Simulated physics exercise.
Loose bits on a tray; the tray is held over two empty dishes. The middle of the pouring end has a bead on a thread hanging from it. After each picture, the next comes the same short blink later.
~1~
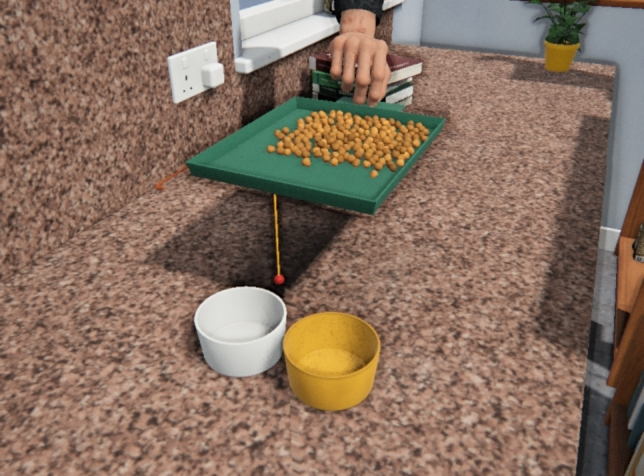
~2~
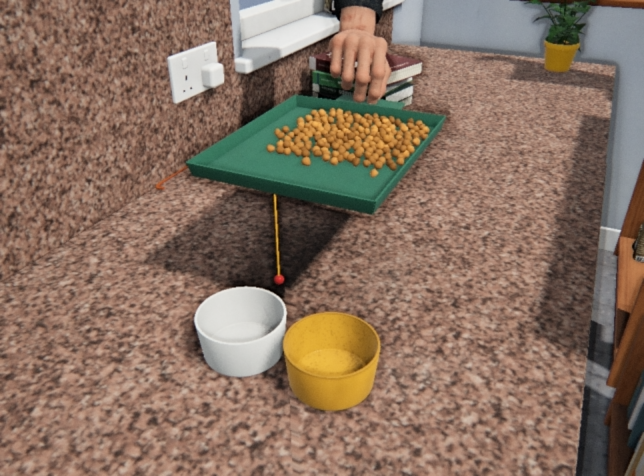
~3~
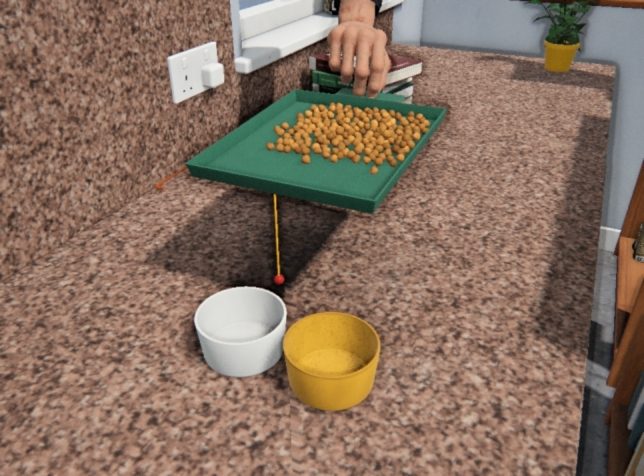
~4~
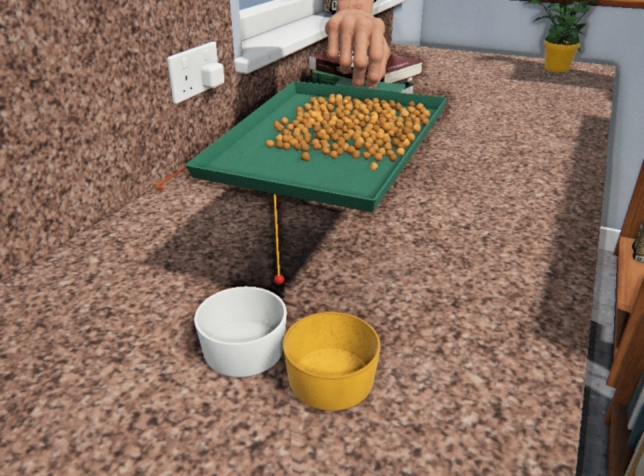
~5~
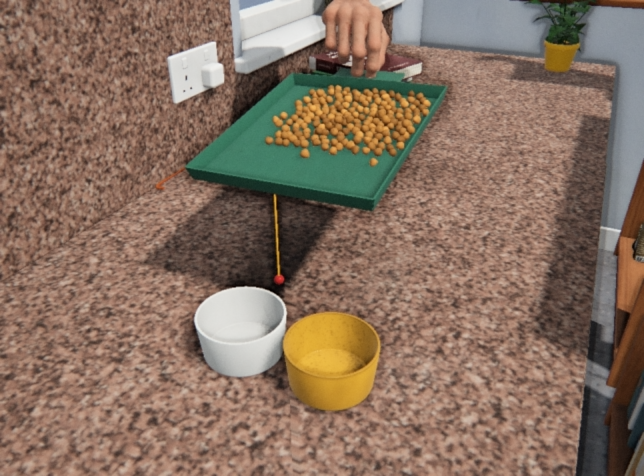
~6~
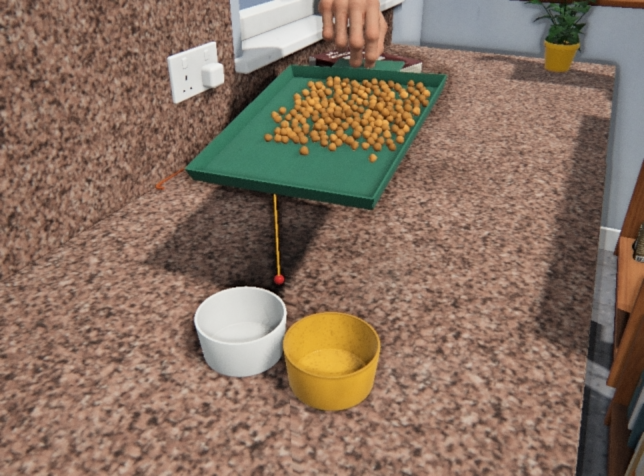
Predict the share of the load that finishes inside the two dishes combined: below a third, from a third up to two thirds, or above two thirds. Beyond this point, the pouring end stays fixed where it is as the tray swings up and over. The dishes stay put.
Middle range.
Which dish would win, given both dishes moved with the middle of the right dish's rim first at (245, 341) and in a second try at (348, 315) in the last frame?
Try 1: The right-hand one. Try 2: The left-hand one.
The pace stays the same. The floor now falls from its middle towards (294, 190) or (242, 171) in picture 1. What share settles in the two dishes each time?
The share is 80 per cent in the first and 10 per cent in the second.
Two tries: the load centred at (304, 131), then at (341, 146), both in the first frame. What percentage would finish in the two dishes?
Estimates in order: 30 percent, 40 percent.
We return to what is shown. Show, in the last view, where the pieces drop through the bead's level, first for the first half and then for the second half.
The leading part at (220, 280), the rest of it at (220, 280).
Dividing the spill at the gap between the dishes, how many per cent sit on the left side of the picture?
100 %, roughly.
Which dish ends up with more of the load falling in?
You'll find more in the left of the two at the end.
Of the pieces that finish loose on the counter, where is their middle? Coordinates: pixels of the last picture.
At about (181, 322).
Soon, tray tipped steeply; nearly all on the tray; a stray few outside both; a stray few in the air.
A while on, tray tipped right over; most on the tray; a stray few in the right dish; a small part in the left dish; a small part outside both; a small part in the air.
Towards the end, tray tipped past a quarter turn; a small part in the right dish; about half in the left dish; about half outside both.
Finally, tray tipped past a quarter turn; a small part in the right dish; about half in the left dish; about half outside both.
